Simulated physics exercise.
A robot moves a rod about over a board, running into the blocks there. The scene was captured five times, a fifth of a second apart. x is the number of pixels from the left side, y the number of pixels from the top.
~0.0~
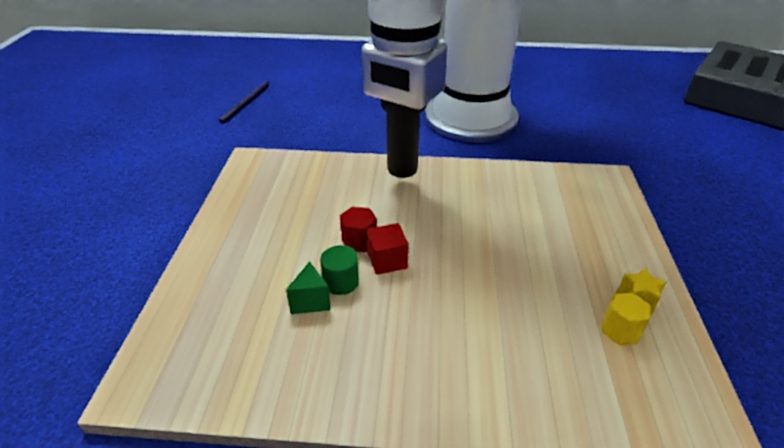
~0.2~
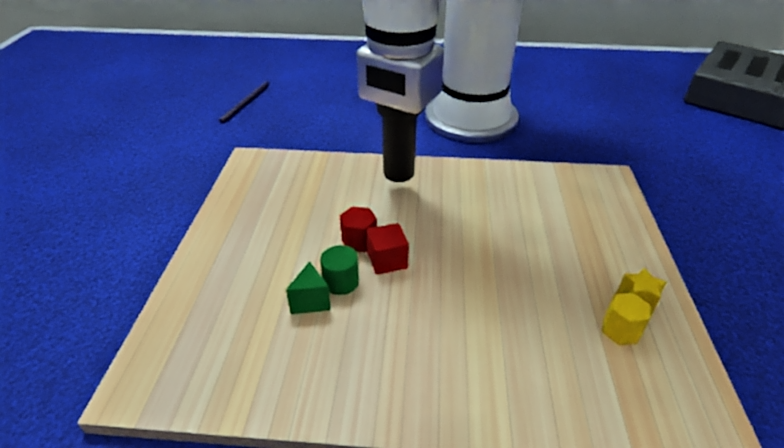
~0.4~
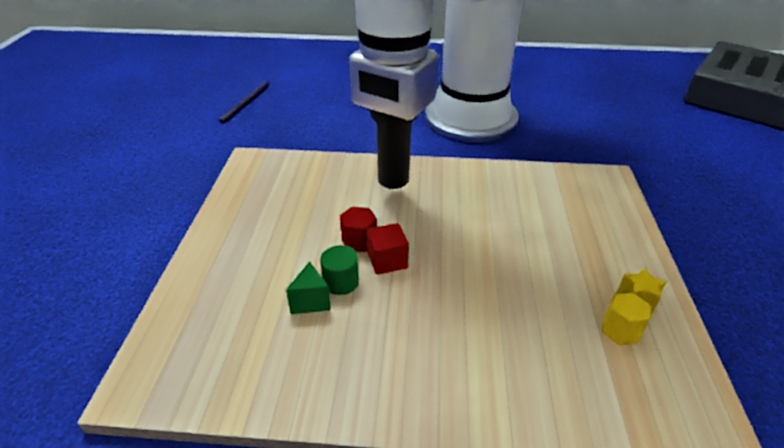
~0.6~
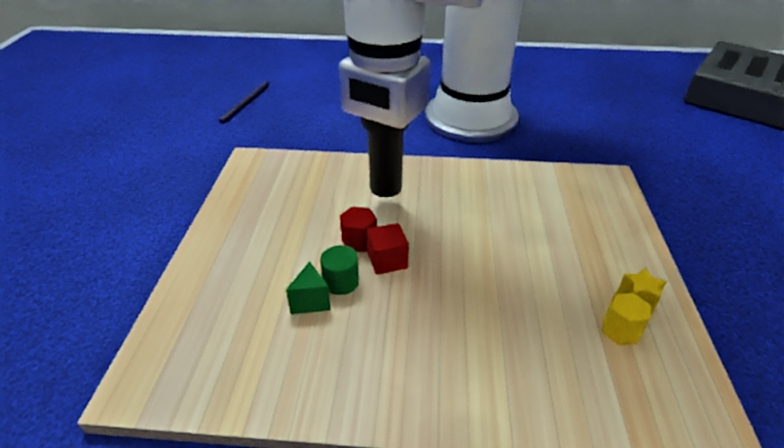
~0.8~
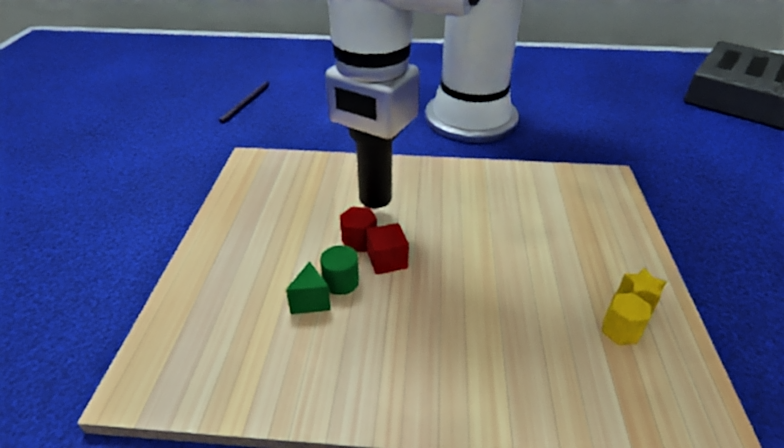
A white robot arm with a black rod pointing down stands at the far side of a pale wooden board on a blue cloth, seen from a fixed, raised view in front. Two red and two green blocks sit left of centre, with two yellow ones at right. The arm moves the rod slowly toward the viewer and slightly left, nearing the red blocks, while every block stays still.
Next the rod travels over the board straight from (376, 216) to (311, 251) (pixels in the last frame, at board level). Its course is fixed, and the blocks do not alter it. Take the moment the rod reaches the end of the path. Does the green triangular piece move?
I believe not.
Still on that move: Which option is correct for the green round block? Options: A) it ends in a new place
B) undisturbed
Choice A: It ends in a new place.
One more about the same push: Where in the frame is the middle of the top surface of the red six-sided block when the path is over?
Close to (322, 249).
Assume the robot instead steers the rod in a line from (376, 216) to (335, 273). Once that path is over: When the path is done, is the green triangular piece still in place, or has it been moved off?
That block moves.
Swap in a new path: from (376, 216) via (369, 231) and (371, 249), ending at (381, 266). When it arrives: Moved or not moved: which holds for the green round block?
Here's my answer: The green round block gets displaced.
The first path, step by step. Halfway along, rod (342, 217); green round block (338, 261); red six-sided block (340, 234), turned 30° anticlockwise.
At the end, rod (308, 234); green triangular piece still; green round block (341, 273); red six-sided block (322, 249), turned 85° anticlockwise.
